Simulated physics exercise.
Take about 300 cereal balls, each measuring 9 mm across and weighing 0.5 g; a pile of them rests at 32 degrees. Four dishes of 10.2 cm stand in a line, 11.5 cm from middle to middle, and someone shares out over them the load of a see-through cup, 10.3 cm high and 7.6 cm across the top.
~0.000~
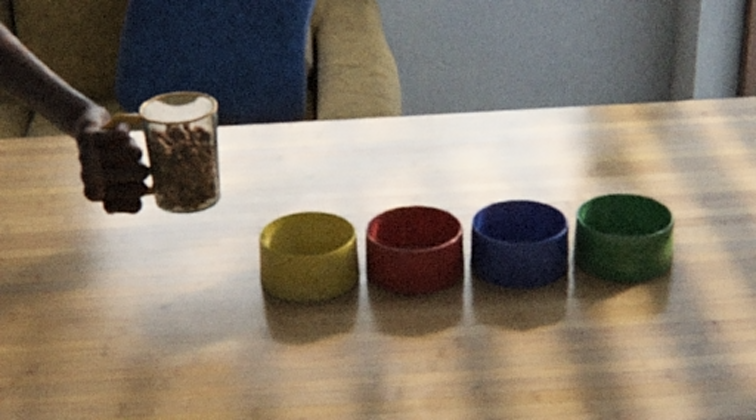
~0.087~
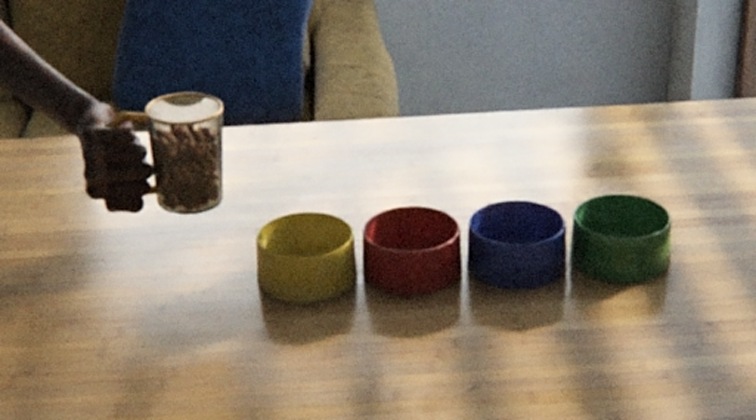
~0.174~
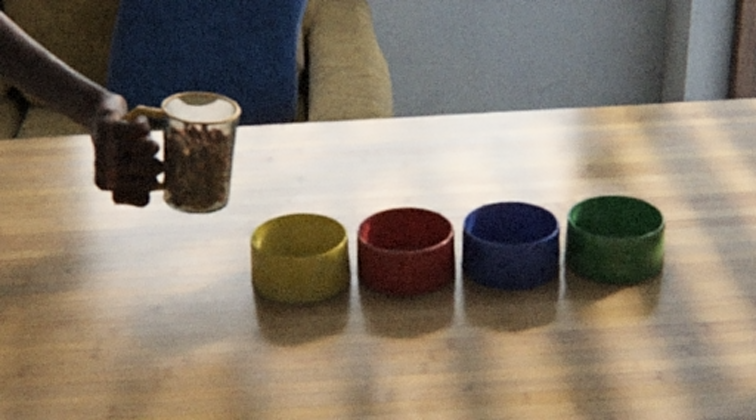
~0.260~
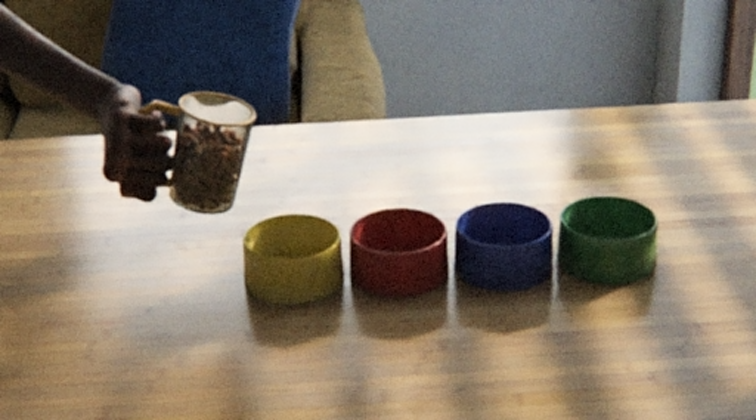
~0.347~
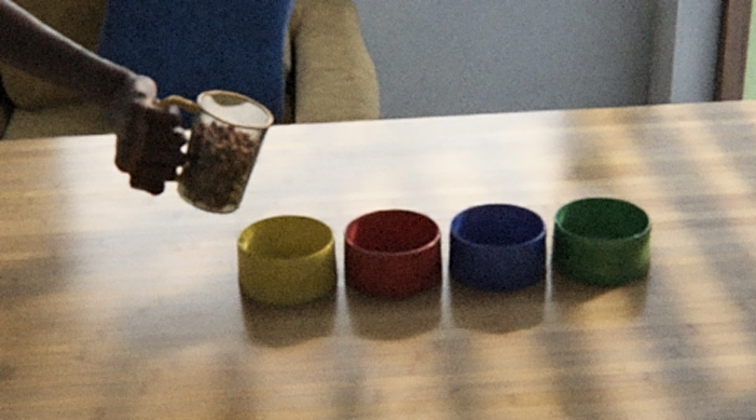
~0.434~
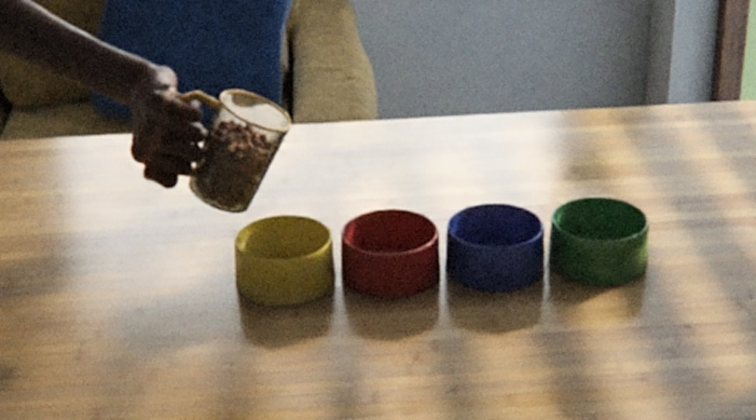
A hand moving a clear cup of small brown pieces rightward and tilting it toward four coloured dishes on a wooden table.
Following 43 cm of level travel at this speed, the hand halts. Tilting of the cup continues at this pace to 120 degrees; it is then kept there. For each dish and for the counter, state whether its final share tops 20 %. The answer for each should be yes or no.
Red - no, blue - no, green - yes, yellow - no, counter - no.
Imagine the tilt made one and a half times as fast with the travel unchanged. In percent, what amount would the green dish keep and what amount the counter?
In that case you'd see green at 0 and the counter at 10.
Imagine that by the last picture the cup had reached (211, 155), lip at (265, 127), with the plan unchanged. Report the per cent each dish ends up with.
Red: 10 / blue: 70 / green: 0 / yellow: 0.
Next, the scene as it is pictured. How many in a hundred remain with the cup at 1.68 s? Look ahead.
Close to 80 in a hundred.
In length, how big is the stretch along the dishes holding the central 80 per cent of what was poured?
Length: Approx. 8 cm.
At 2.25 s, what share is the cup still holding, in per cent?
Roughly 0 %.
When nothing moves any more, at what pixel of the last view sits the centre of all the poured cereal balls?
Est. centre at rest: (607, 245) px.
After 1.18 s, tilt 78 degrees; cup holds 100 %.
After 1.68 s, tilt 113 degrees; cup holds 80 %, blue 5 %, green 5 %.
After 2.25 s, tilt 120 degrees; cup holds 0 %, blue 5 %, green 90 %.
At rest (2.8 s), red 0 %, blue 5 %, green 90 %, yellow 0 %, counter 5 %.
